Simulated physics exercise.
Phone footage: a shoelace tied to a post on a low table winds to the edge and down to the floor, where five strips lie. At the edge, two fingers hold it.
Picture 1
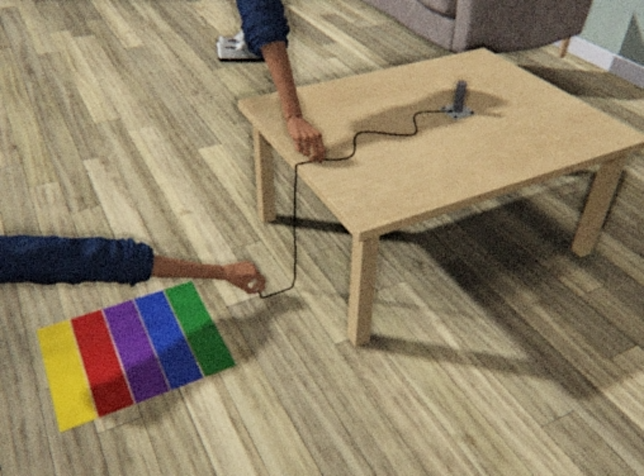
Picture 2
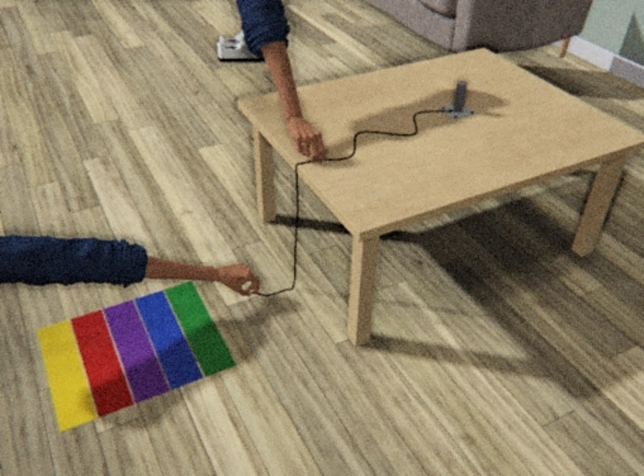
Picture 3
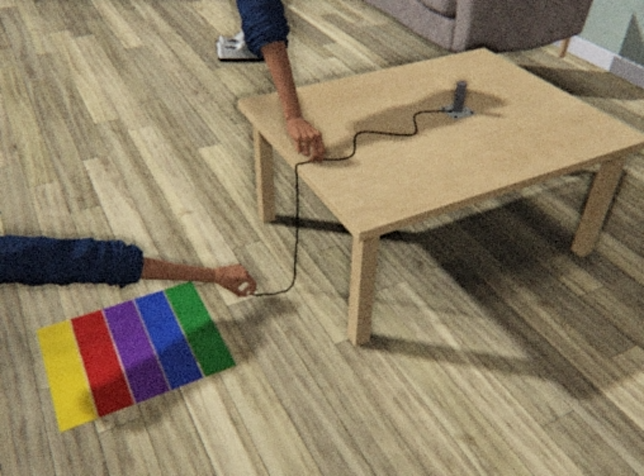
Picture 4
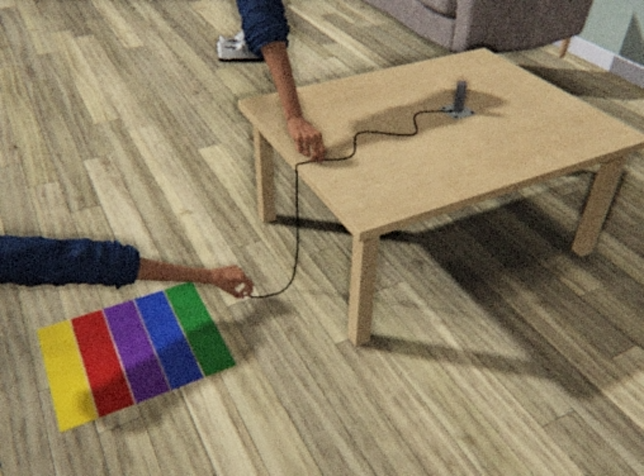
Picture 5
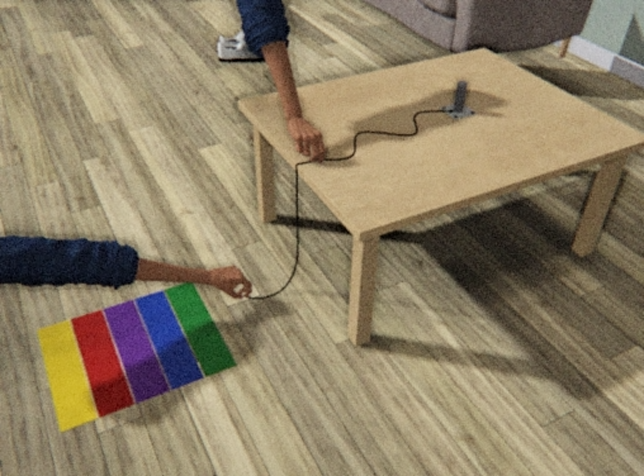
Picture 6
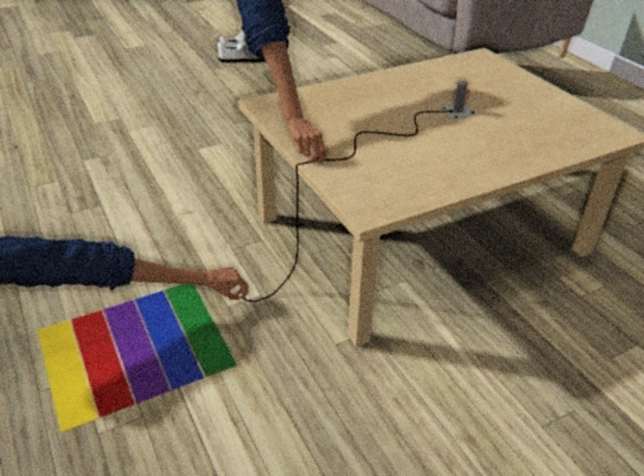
A hand near the floor draws the shoelace's end slightly left while another pinches it at the table edge.
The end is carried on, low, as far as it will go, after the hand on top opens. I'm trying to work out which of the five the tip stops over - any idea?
I would say the red one.
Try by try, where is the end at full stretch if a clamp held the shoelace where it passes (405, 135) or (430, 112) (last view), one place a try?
Respectively, (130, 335) and (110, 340).
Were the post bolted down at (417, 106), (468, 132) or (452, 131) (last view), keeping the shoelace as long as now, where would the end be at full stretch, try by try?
One per try, in order: (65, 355), (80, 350), (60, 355).
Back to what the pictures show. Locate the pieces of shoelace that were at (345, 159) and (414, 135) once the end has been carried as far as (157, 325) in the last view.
The first one ends up at (296, 167) and the second one at (389, 133).
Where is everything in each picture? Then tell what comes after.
End (258, 291); green (212, 354); blue (180, 366); purple (146, 378); red (111, 391); yellow (74, 405), in the first picture.
End (252, 293); shoelace through (422, 112) (398, 135) (355, 148) (299, 166) (297, 223) (295, 277), in the second picture.
End (249, 294), in the third picture.
End (246, 295); shoelace through (422, 112) (398, 135) (355, 148) (299, 166) (298, 223) (293, 277), in the fourth picture.
End (244, 296), in the fifth picture.
End (241, 297); shoelace through (423, 112) (399, 135) (355, 148) (299, 166) (297, 223) (288, 277), in the sixth picture.
A little later, end near (157, 325); over blue.
Next, end near (123, 337); over purple.
When it is tight, end near (102, 344); over red. It halts on the red strip.
